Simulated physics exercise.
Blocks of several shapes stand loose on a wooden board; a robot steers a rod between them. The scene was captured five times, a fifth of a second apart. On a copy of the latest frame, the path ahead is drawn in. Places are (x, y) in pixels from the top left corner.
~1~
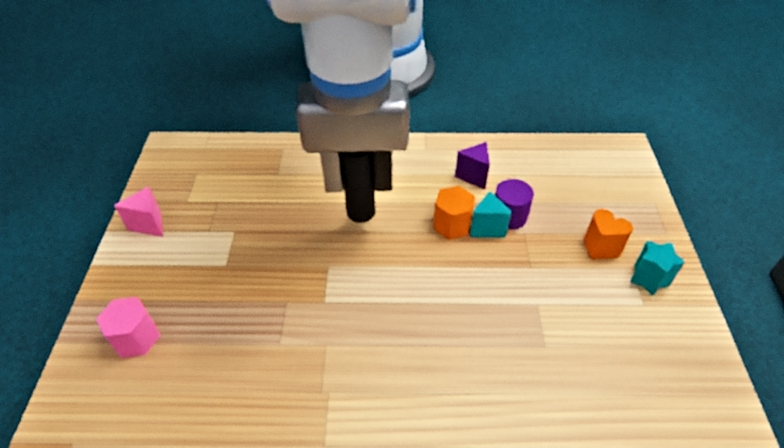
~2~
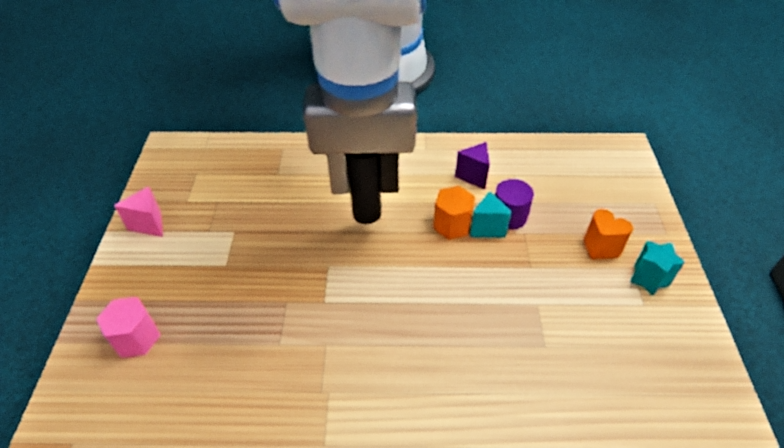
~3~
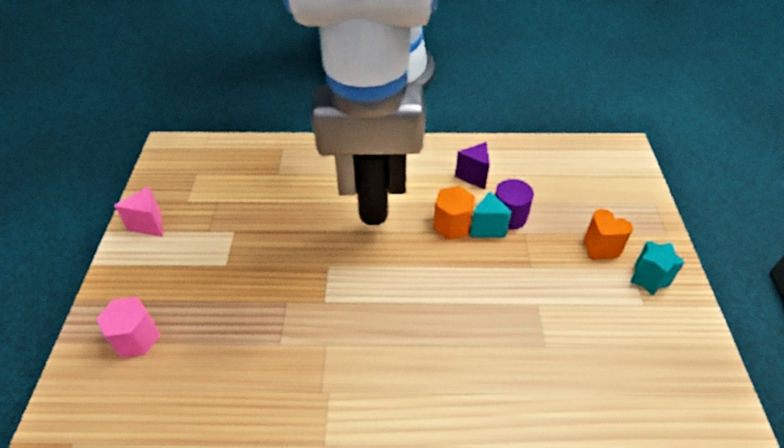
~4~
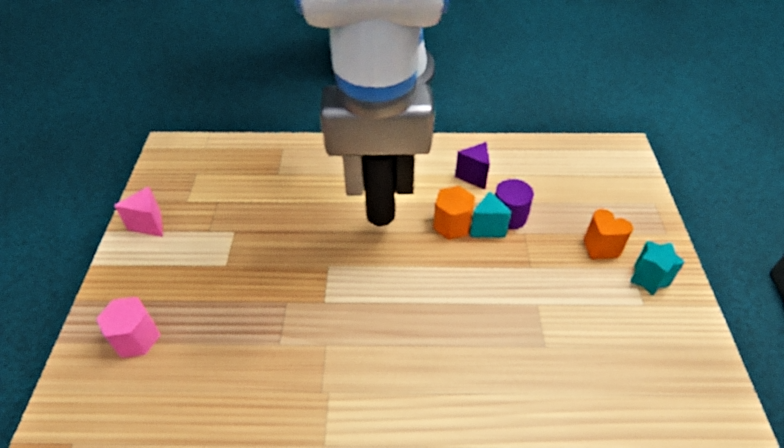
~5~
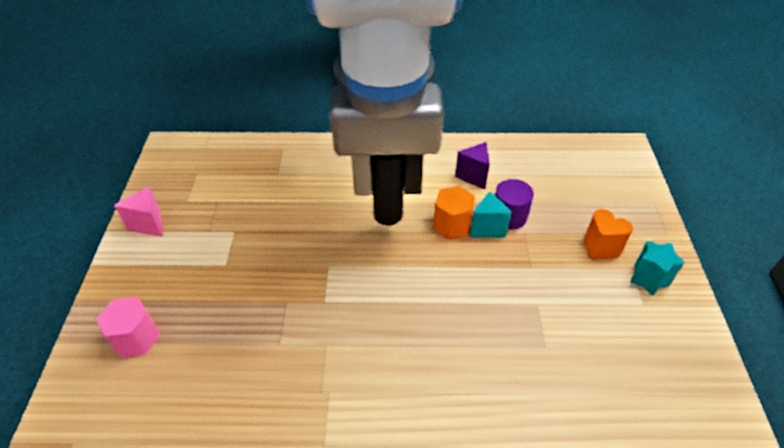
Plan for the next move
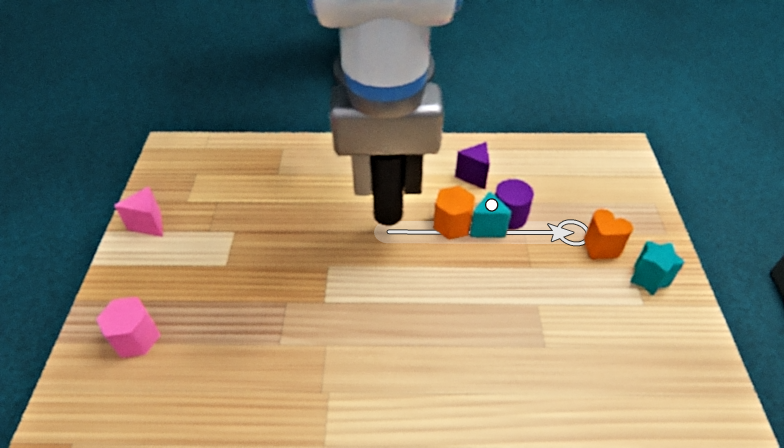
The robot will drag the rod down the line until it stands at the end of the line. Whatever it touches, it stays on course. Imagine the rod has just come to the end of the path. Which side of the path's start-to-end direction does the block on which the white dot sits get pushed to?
That block drifts right.
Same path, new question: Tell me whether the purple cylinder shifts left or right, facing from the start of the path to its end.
With start-to-end as forward, it shifts left.
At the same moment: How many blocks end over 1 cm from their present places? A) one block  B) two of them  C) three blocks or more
I choose C.
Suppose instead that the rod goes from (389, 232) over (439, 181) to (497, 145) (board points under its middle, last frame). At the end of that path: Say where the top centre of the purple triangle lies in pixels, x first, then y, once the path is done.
It ends at (496, 145).
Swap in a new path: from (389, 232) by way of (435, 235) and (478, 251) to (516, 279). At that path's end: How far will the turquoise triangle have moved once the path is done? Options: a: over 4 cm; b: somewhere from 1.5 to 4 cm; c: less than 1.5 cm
It's b.
The line goes in a line from (389, 232) to (573, 233); the dot is on the turquoise triangle.
On the path given first. One third of the way, rod (453, 216); orange hexagon (487, 200); turquoise triangle (516, 213), turned 15° anticlockwise; purple cylinder (523, 190).
Two thirds of the way, rod (517, 216); orange hexagon (554, 204), turned 20° clockwise; turquoise triangle (574, 227), turned 40° clockwise; purple cylinder (569, 180).
At the end, rod (580, 216); orange hexagon (612, 200), turned 30° clockwise; turquoise triangle (579, 229), turned 55° clockwise; purple cylinder (577, 176); orange heart-shaped block (632, 226), turned 60° clockwise.
